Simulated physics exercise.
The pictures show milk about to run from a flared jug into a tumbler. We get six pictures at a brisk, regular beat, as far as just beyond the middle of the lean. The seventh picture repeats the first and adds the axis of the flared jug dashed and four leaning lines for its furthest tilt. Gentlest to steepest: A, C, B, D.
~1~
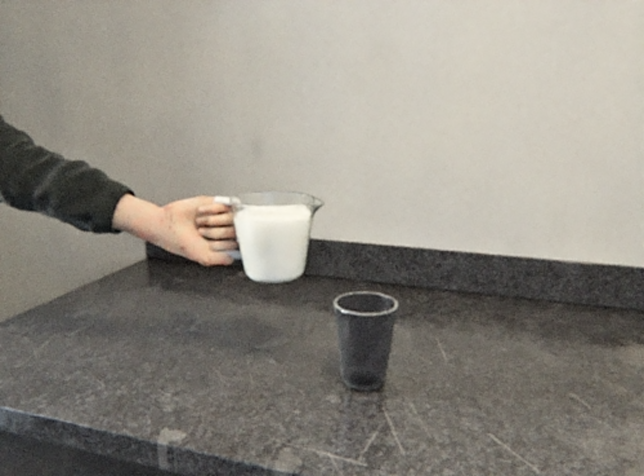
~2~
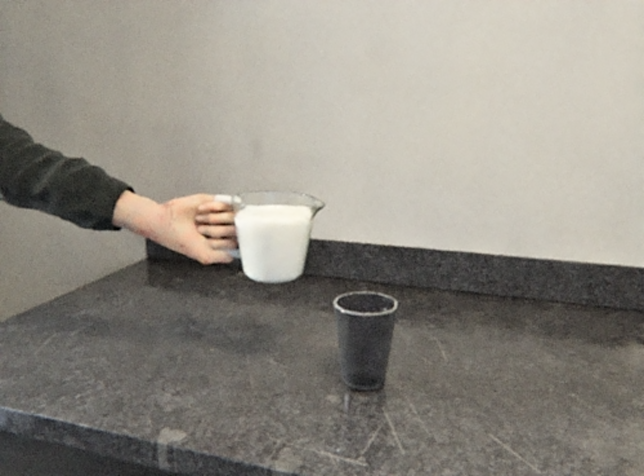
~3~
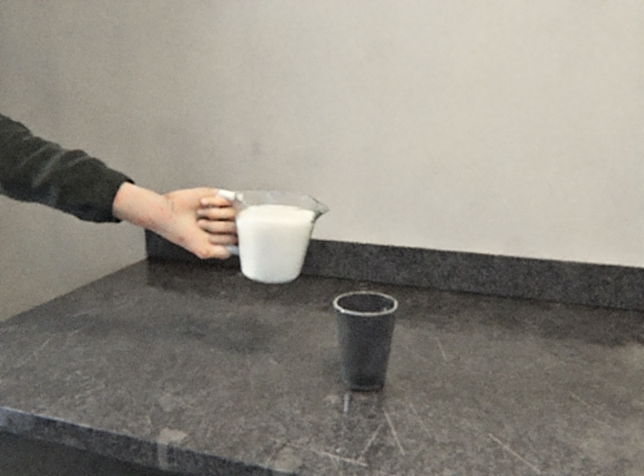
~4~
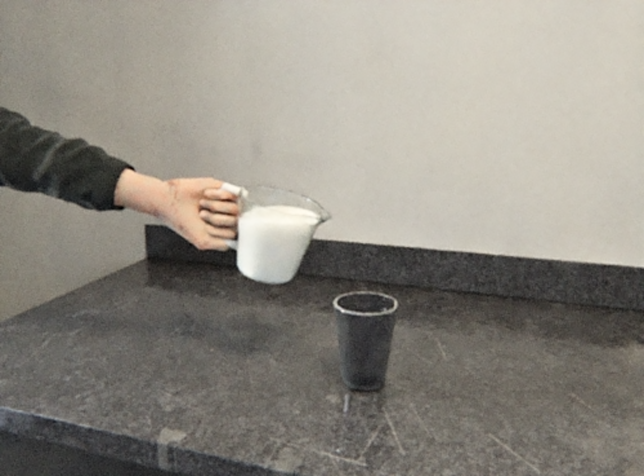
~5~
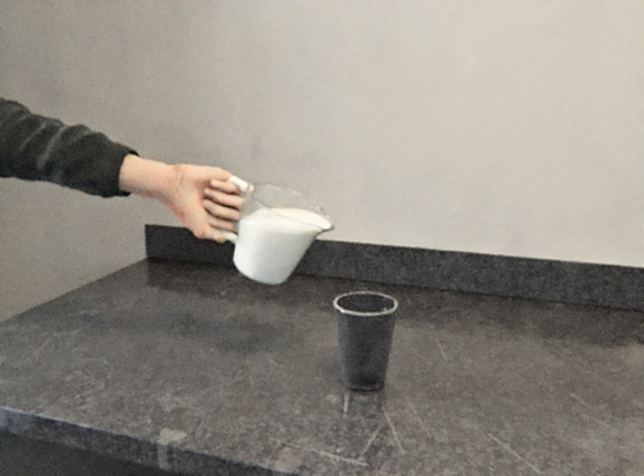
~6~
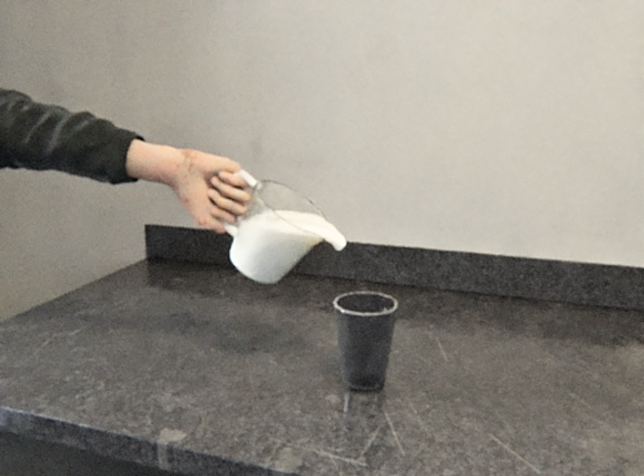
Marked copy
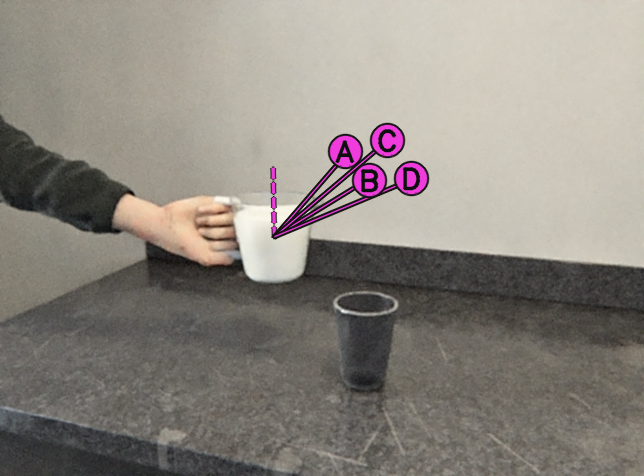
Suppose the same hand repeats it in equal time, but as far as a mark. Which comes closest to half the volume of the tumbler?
The answer is line C.
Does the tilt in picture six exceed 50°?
No, it does not.
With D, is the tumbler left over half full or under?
Over.
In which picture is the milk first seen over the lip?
Picture 6.
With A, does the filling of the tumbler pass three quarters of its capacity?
No, it does not.
In magenta, A at (335, 166); B at (353, 188); C at (374, 151); D at (395, 186).
With A, the tumbler ends with about 35 % of what it can hold.
With B, the tumbler ends with about 70 % of what it can hold.
With C, the tumbler ends with about 51 % of what it can hold.
With D, the tumbler ends with about 81 % of what it can hold; 6 % of the milk is spilt.
